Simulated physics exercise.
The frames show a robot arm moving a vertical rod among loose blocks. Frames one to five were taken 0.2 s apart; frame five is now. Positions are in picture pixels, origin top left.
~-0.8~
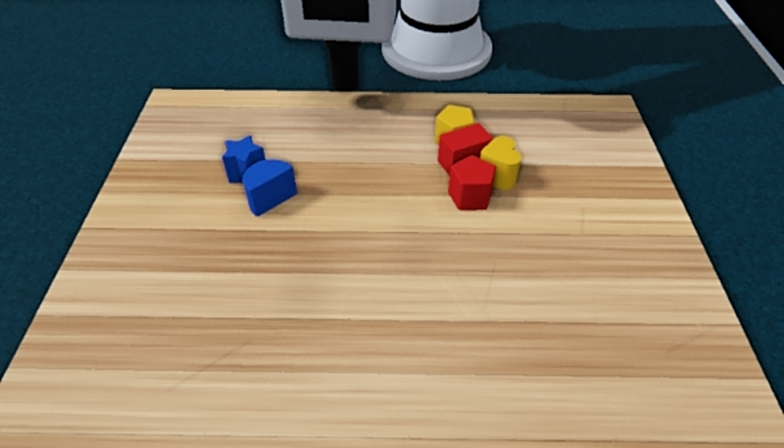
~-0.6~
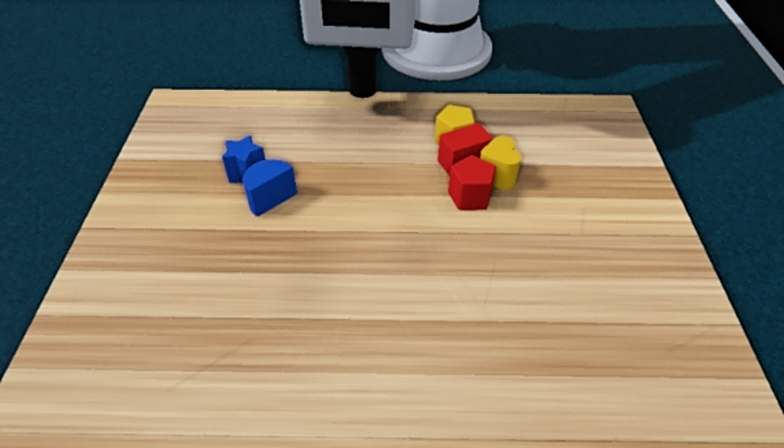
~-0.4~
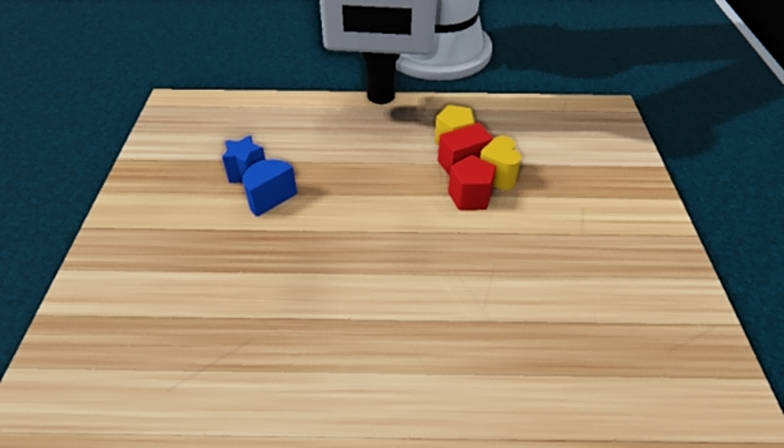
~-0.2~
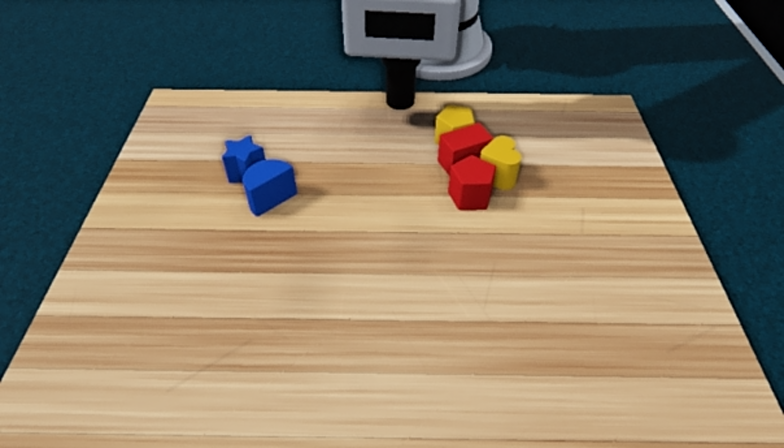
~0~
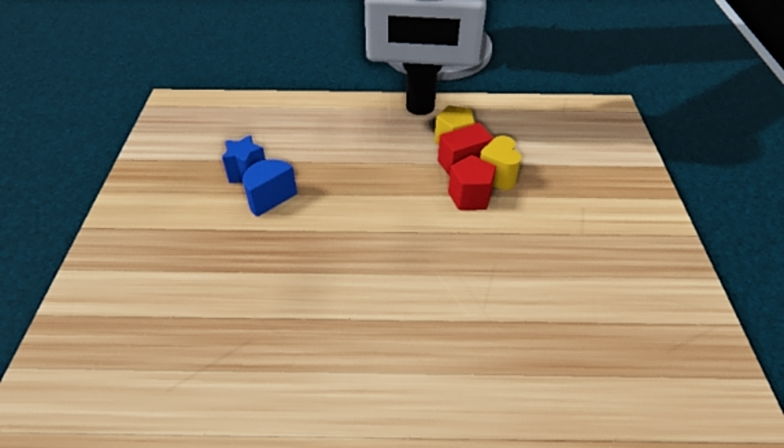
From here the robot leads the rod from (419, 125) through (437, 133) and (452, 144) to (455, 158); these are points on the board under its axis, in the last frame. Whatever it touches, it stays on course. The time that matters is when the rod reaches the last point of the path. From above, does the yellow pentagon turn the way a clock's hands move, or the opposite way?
It makes a counterclockwise turn.
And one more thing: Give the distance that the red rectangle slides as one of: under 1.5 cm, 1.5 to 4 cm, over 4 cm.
Moves over 4 cm.
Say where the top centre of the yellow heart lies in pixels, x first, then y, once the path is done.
My prediction: (531, 173).
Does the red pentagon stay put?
No
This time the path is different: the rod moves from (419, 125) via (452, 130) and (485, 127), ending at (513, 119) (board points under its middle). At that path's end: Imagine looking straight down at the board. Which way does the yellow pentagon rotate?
Viewed from above: Clockwise.
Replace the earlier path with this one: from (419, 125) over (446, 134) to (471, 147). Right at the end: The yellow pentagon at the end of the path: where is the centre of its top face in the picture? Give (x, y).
Close to (496, 137).
On the path given first. Halfway along, rod (447, 120); yellow pentagon (475, 123); red rectangle (481, 143); yellow heart (515, 159), turned 15° clockwise.
At the end, rod (457, 140); yellow pentagon (492, 131), turned 20° anticlockwise; red rectangle (505, 154), turned 20° clockwise; red pentagon (486, 179), turned 35° clockwise; yellow heart (531, 173), turned 45° clockwise.
